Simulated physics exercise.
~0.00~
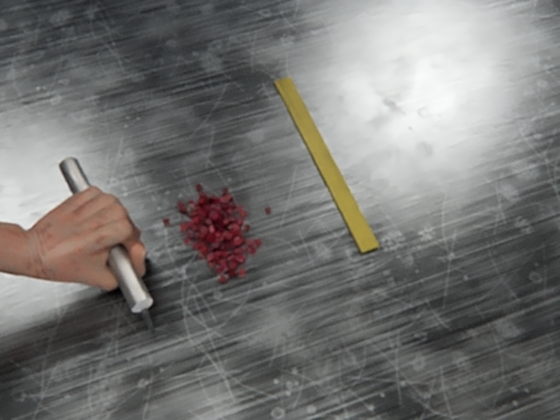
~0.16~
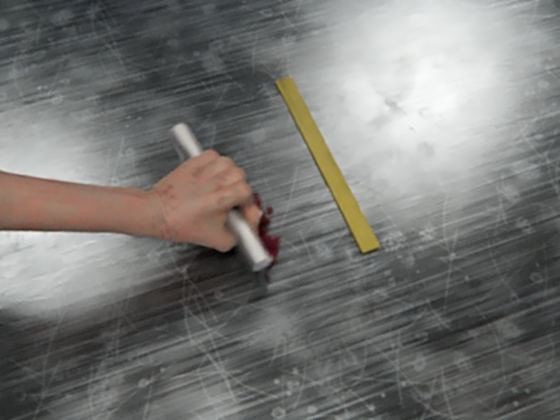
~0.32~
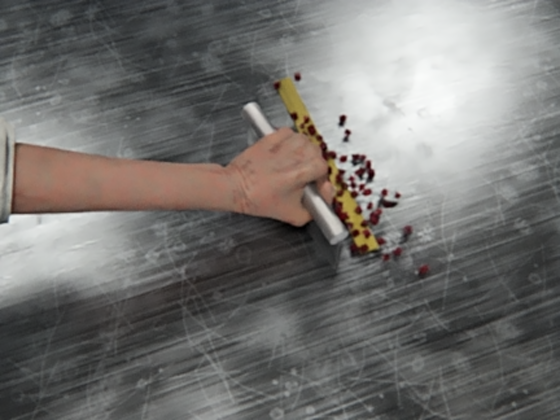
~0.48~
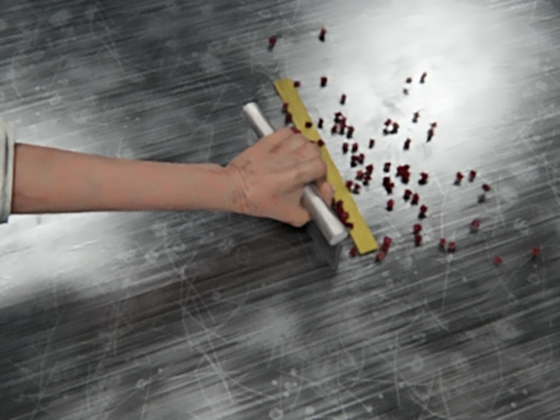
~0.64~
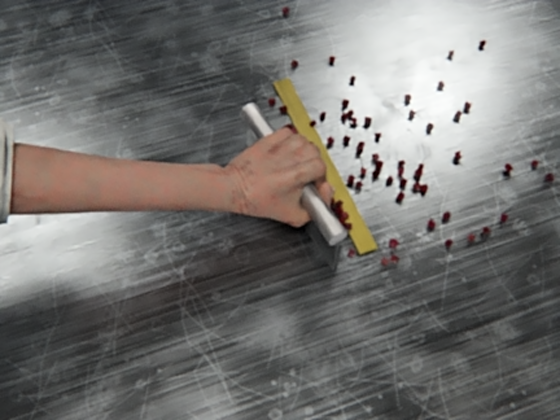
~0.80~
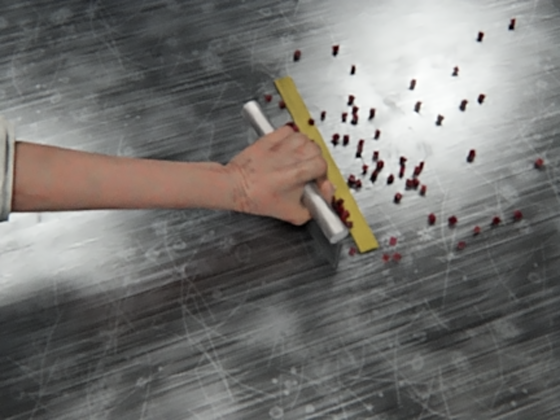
A hand gripping a pale bar swept a small heap of dark red beetroot cubes rightwards across a scratched metal surface, then stopped just short of a fixed yellow strip, while many cubes scattered past it and ended up spread widely beyond.
